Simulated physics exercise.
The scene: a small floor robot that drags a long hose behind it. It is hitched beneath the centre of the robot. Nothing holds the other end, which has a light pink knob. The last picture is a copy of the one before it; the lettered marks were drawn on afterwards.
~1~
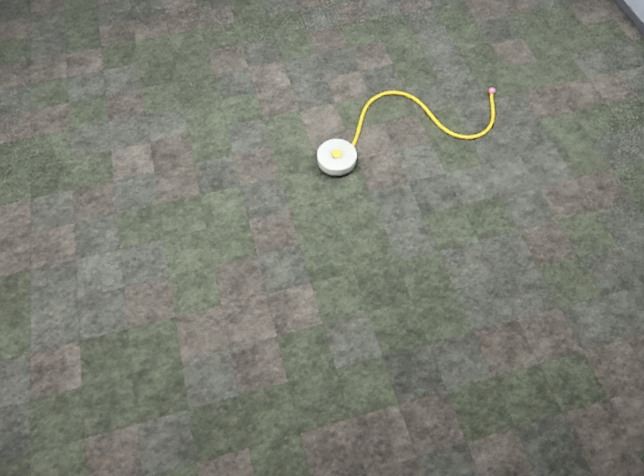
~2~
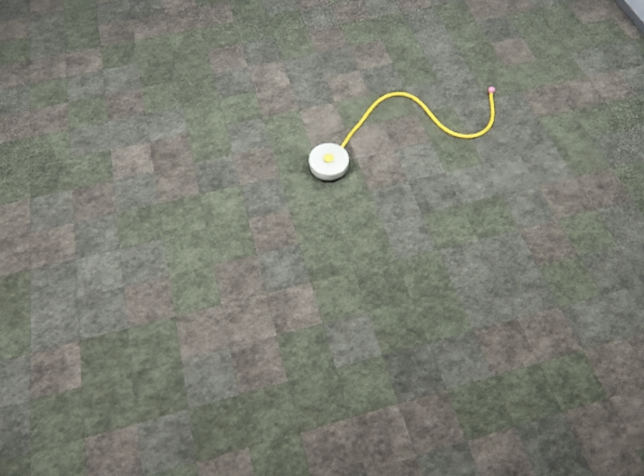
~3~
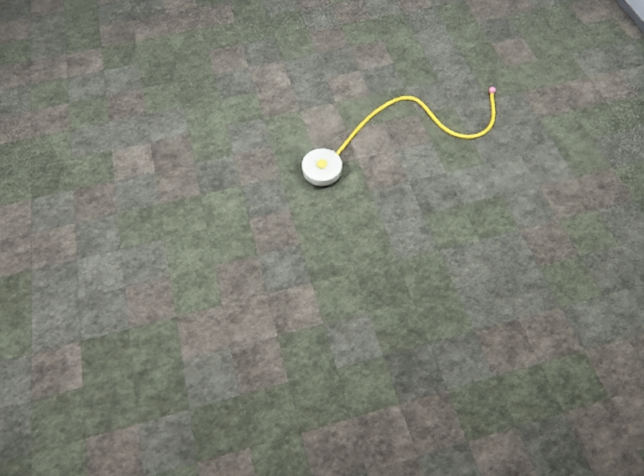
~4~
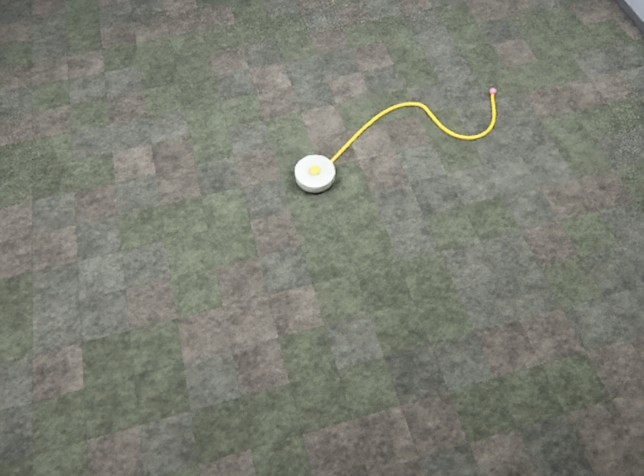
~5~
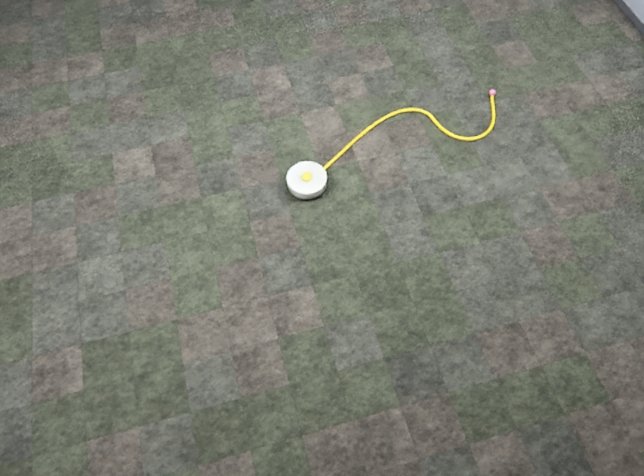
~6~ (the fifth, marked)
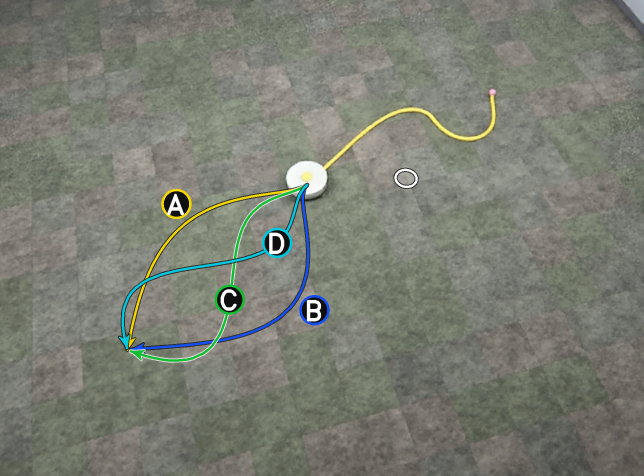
On a mottled green, grey and brown carpet, a small round white robot with a yellow centre creeps down and to the left, drawing the near part of its curvy yellow hose straighter while the pink-tipped far end barely moves.
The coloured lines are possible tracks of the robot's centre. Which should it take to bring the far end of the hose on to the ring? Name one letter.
The end stops on the ring with B.
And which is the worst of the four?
A.
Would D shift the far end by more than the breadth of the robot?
Yes.
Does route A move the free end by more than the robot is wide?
On that route, yes.
On the marked copy, A from (307, 185) via (185, 224) to (128, 350); B from (307, 185) via (290, 308) to (131, 350); C from (307, 185) via (232, 280) to (131, 351); D from (307, 185) via (213, 265) to (127, 348); the ring at (406, 178).
Following B. Soon after the start, robot (306, 273), middle of the hose (397, 164), free end (492, 94).
Later, robot (215, 338), middle of the hose (351, 234), free end (446, 140).
In the end, robot (125, 347), middle of the hose (291, 267), free end (408, 176); the free end is on the ring.
As for the rest, A leaves the free end at (377, 151); C leaves the free end at (392, 161); D leaves the free end at (392, 163).
